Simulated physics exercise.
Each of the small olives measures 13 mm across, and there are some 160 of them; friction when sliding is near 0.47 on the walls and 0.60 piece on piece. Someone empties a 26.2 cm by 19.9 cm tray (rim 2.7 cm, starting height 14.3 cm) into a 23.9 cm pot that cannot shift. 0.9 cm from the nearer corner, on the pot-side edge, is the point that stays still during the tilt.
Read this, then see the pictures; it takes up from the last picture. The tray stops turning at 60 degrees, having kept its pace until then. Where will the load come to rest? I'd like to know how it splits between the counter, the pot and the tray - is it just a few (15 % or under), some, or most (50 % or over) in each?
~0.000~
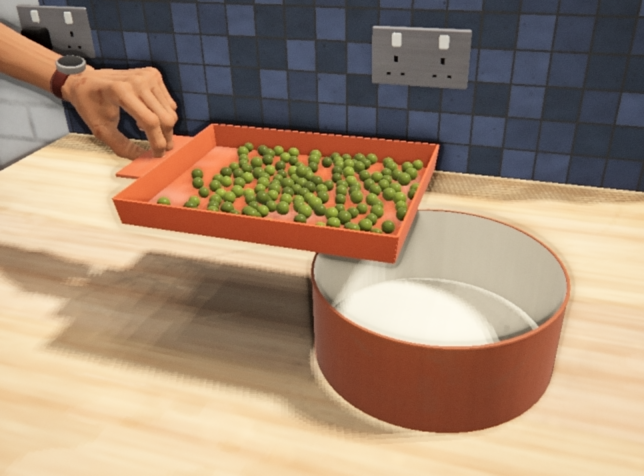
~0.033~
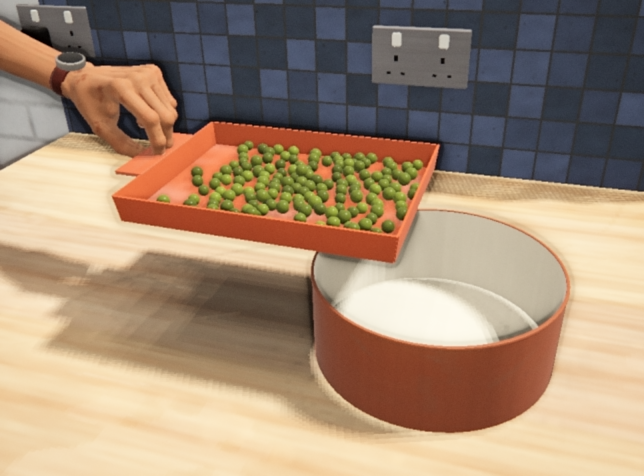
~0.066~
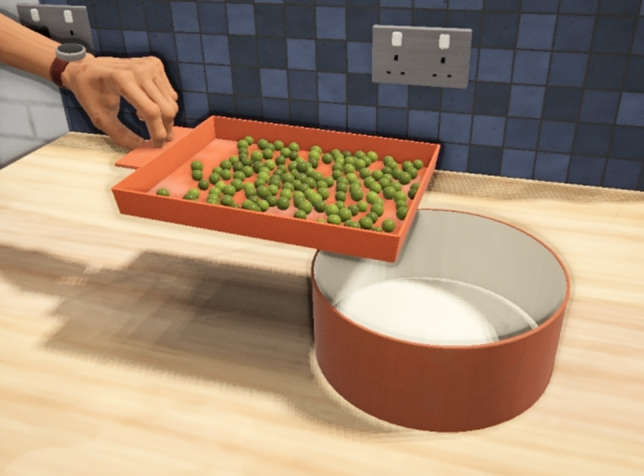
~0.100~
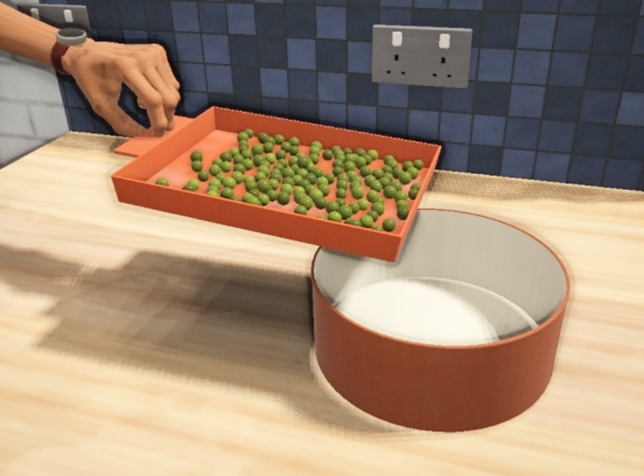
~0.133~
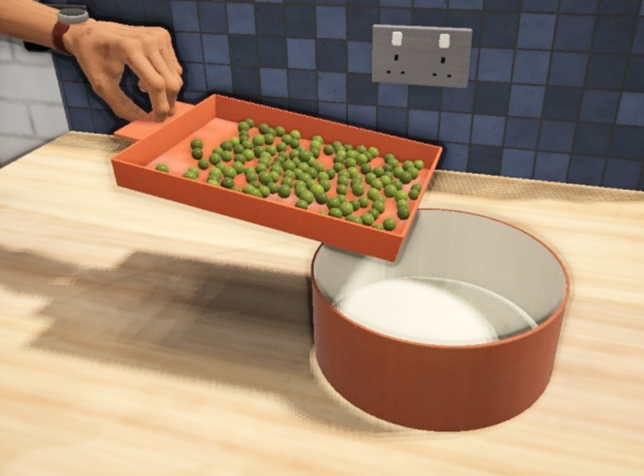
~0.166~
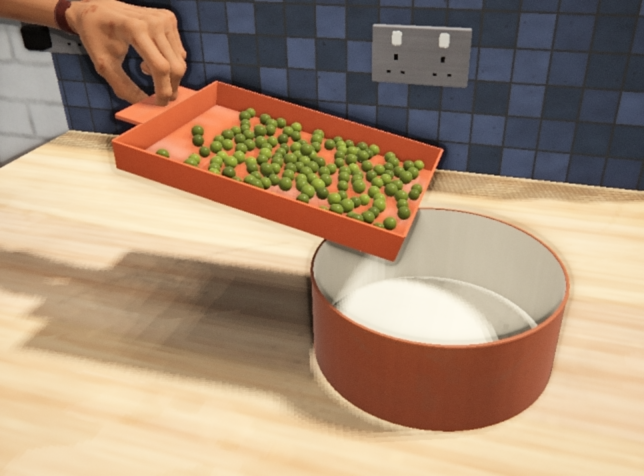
Counter: Just a few; pot: Just a few; tray: Most.
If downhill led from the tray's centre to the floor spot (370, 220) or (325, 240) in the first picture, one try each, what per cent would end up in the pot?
First try: About 5 percent; second try: About 0 percent.
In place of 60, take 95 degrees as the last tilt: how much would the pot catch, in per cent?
Near 85 %, then.
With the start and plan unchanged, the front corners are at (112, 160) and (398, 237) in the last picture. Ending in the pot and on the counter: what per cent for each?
Pot 5 % / counter 0 %.
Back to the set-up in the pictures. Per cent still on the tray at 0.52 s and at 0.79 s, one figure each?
In turn: 100, 100.
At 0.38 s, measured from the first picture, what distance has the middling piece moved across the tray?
2 cm.
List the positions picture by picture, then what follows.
In the first frame, tray tilt 0 degrees, front corners at (117, 197) and (395, 235); middle of the pieces at (309, 188); pot at (437, 267).
In the second frame, tray tilt 1 degrees, front corners at (117, 195) and (395, 234); middle of the pieces at (309, 187).
In the third frame, tray tilt 2 degrees, front corners at (116, 187) and (396, 234); middle of the pieces at (309, 184).
In the fourth frame, tray tilt 5 degrees, front corners at (116, 175) and (398, 234), lowest corner right back; middle of the pieces at (310, 180).
In the fifth frame, tray tilt 8 degrees, front corners at (116, 158) and (400, 234), lowest corner right back; middle of the pieces at (311, 174).
In the sixth frame, tray tilt 12 degrees, front corners at (118, 140) and (401, 234), lowest corner right back; middle of the pieces at (312, 168); pot at (436, 265). Its pace works out near 115 degrees a second.
Then, at 0.38 s, tilt 37 degrees; the tray holds 100 %, the pot 0 %.
After 0.52 s, tilt 53 degrees; the tray holds 100 %, the pot 0 %.
Then, at 0.79 s, tilt 60 degrees; the tray holds 100 %, the pot 0 %.
In the end, at 1.5 s, counter 0 %, pot 5 %, tray 95 %.
